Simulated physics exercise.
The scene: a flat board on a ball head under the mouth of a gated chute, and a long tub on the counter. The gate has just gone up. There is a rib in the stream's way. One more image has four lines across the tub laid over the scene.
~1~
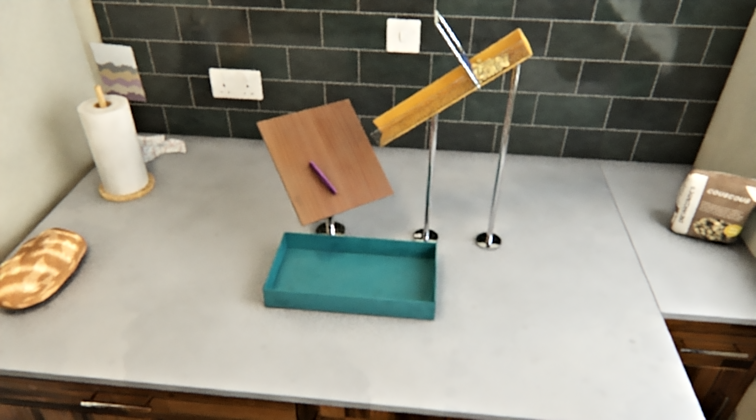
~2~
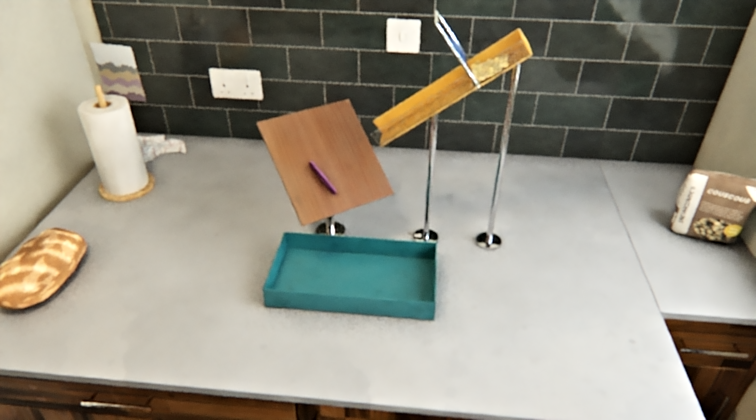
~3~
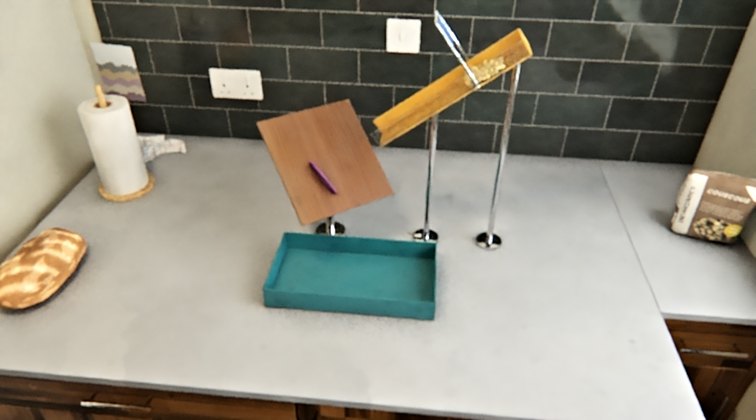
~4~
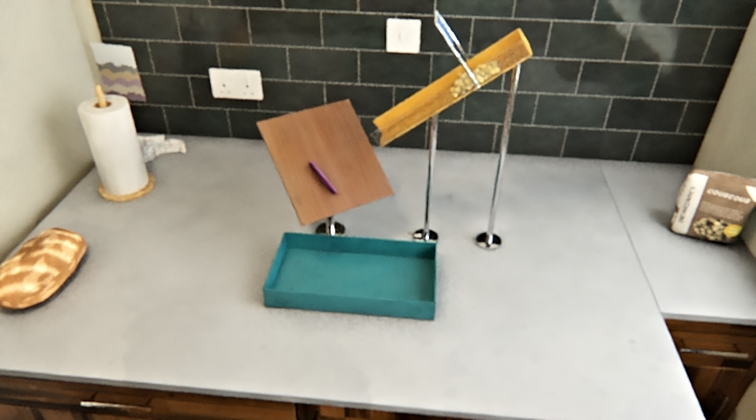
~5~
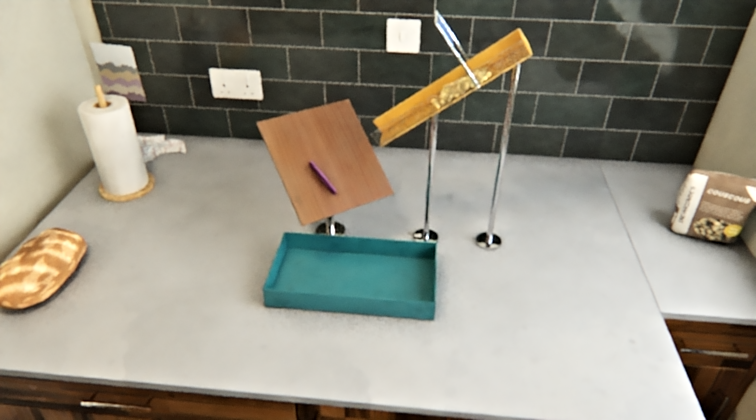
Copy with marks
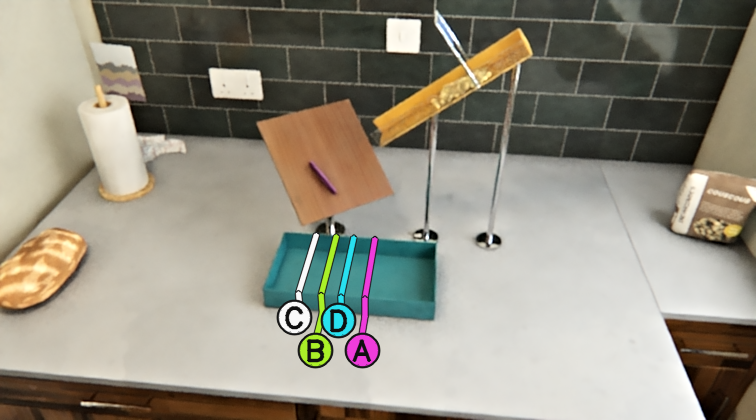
On a kitchen counter, pale beans creeping down a sloping yellow chute above a tilted brown board and an empty teal tub.
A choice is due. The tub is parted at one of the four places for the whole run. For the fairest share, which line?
The best line is A.
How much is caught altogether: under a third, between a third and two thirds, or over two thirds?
About that: Over two thirds.
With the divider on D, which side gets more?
More lands on the right.
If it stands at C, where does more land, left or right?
The right side.
On the marked copy, line A crosses the front rim at (365, 297); line B crosses the front rim at (321, 294); line C crosses the front rim at (298, 292); line D crosses the front rim at (341, 295).
For line A, of what is caught, roughly two thirds on the left of the divider, roughly a third on the right.
For line B, of what is caught, just a few on the left of the divider, almost all on the right.
For line C, of what is caught, just a few on the left of the divider, almost all on the right.
For line D, of what is caught, about a tenth on the left of the divider, almost all on the right.
